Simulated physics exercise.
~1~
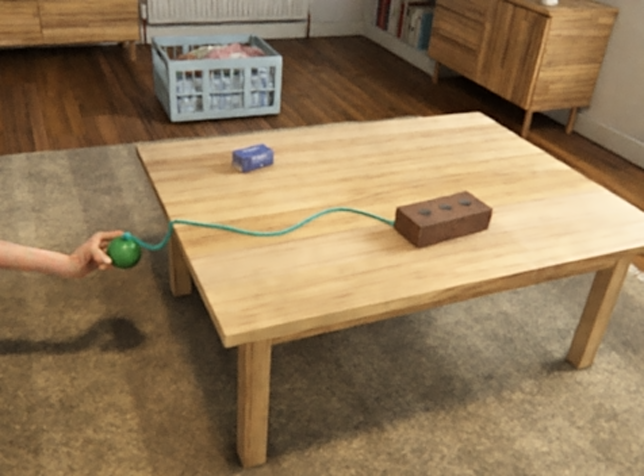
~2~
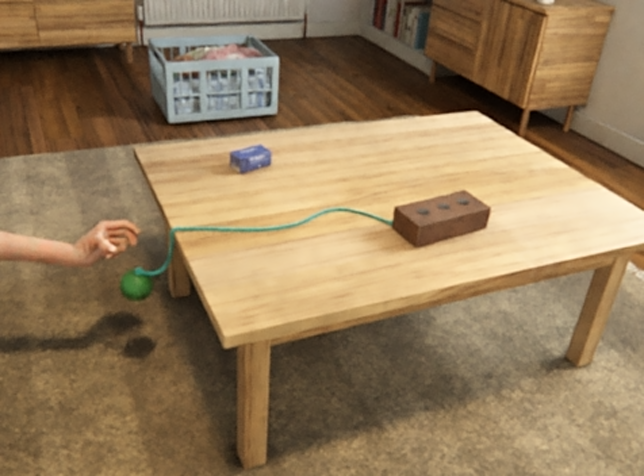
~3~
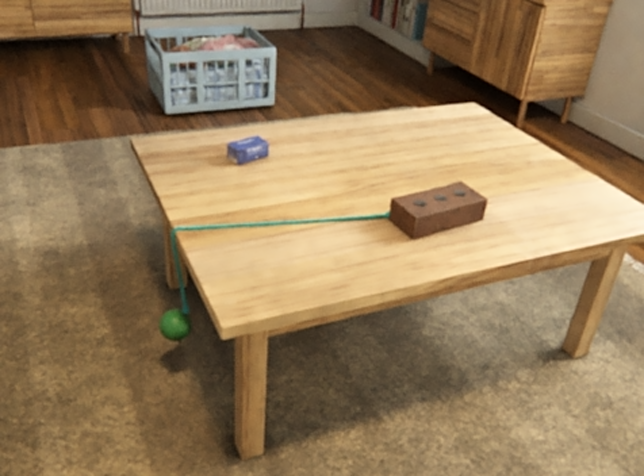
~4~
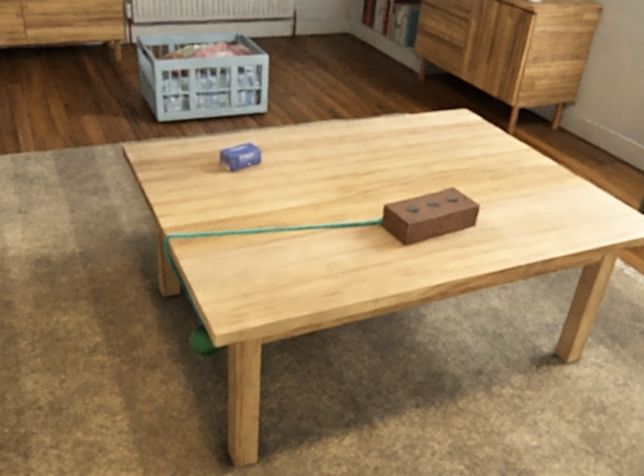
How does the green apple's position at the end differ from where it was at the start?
At the start the green apple is held in a hand just left of the table. By the end it hangs on its cord lower and further right, partly hidden under the table's edge near the front left corner.
